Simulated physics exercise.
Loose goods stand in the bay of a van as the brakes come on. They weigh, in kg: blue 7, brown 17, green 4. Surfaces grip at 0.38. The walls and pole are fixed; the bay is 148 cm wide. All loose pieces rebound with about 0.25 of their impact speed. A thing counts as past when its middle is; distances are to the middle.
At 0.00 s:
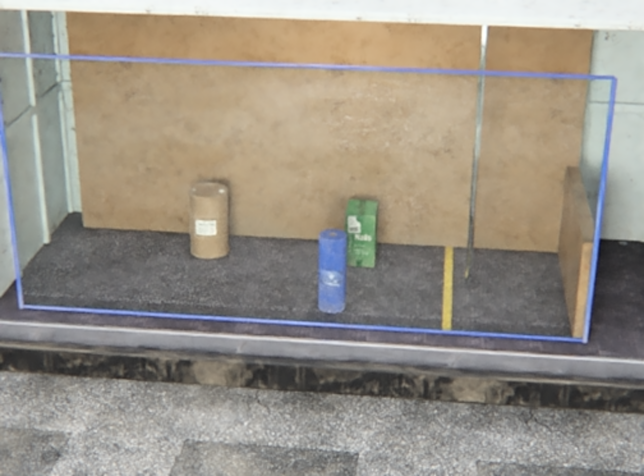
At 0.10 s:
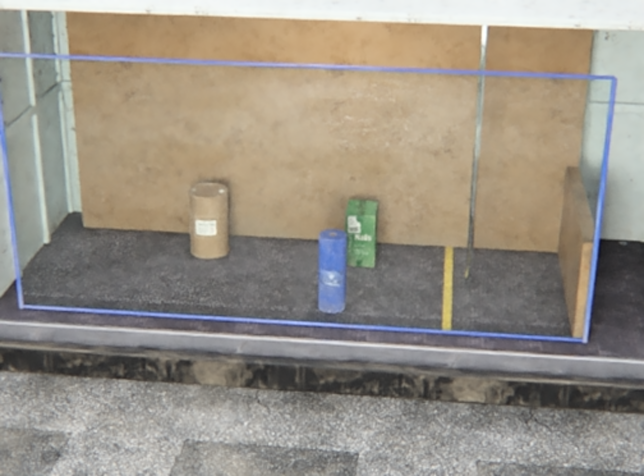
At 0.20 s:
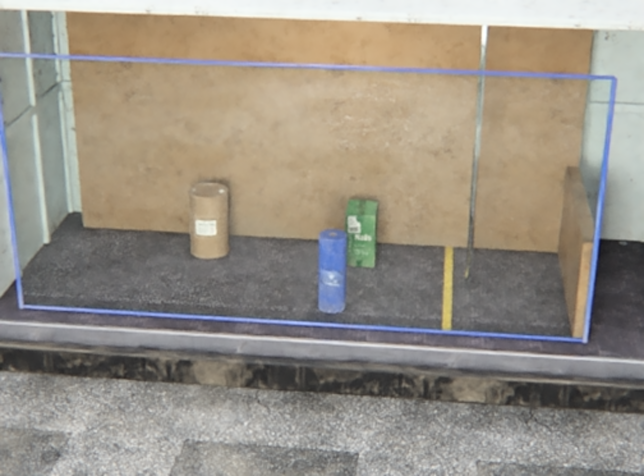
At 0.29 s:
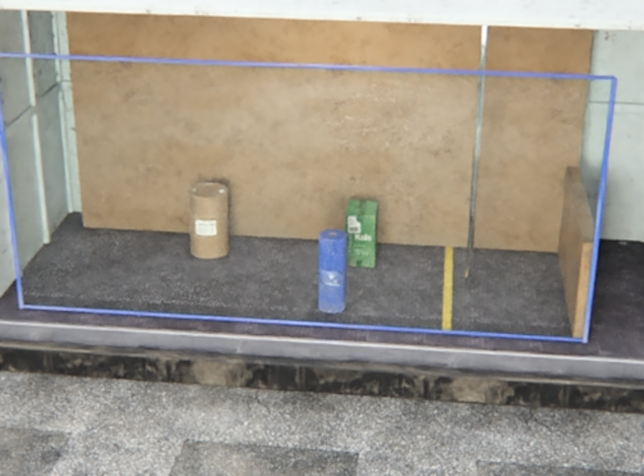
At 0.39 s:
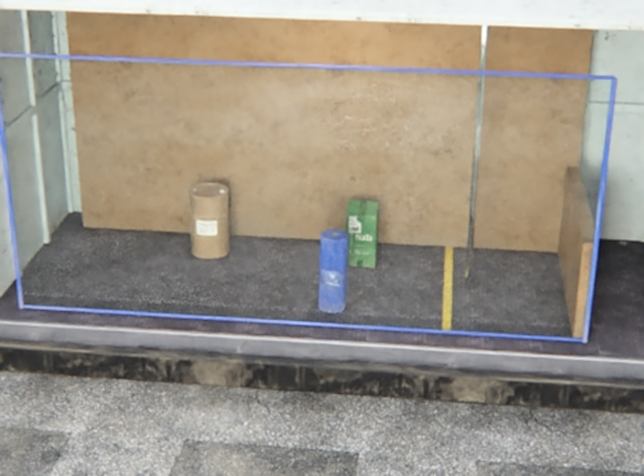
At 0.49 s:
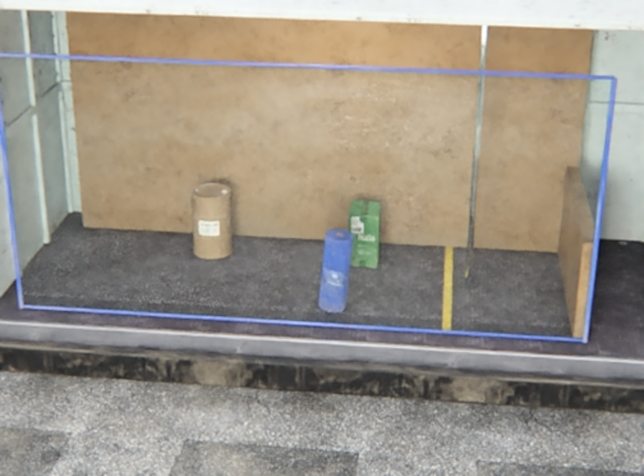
A blue roll stands near the front middle of a van's open bay, seen from outside and slightly above, with a pale speckled surface below. Behind it to the right is a green box, a brown drum stands to the left, and a yellow line crosses the dark floor to the right. The view stays fixed and the goods barely move, the roll and box shifting very slightly right late on.
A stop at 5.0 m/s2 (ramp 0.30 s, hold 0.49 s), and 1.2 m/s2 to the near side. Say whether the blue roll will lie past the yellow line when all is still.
In the end the blue roll stops short of the yellow line.
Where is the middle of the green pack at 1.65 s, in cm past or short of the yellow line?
Some 30 cm short of it.
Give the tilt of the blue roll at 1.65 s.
Roughly 90°.
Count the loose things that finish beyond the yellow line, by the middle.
0 of them.
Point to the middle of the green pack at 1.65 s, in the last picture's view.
Around (414, 241).
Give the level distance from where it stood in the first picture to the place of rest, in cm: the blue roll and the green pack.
Moved: Blue roll 70, green pack 45.
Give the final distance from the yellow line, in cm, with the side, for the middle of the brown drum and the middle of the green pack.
Brown drum 150 short, green pack 30 short.
After 0.75 s the blue roll is 66 cm short of the yellow line, tilted 35°, near (358, 275) in the last picture's view; the brown drum 180 cm short of the yellow line, tilted 0°.
After 1.15 s the blue roll is 21 cm short of the yellow line, tilted 90°, near (418, 308) in the last picture's view; the brown drum 155 cm short of the yellow line, tilted 0°.
After 1.65 s the blue roll is 18 cm short of the yellow line, tilted 90°, near (422, 308) in the last picture's view.
When all is still (3.1 s), blue roll stops short of the yellow line; brown drum stops short of the yellow line; green pack stops short of the yellow line.
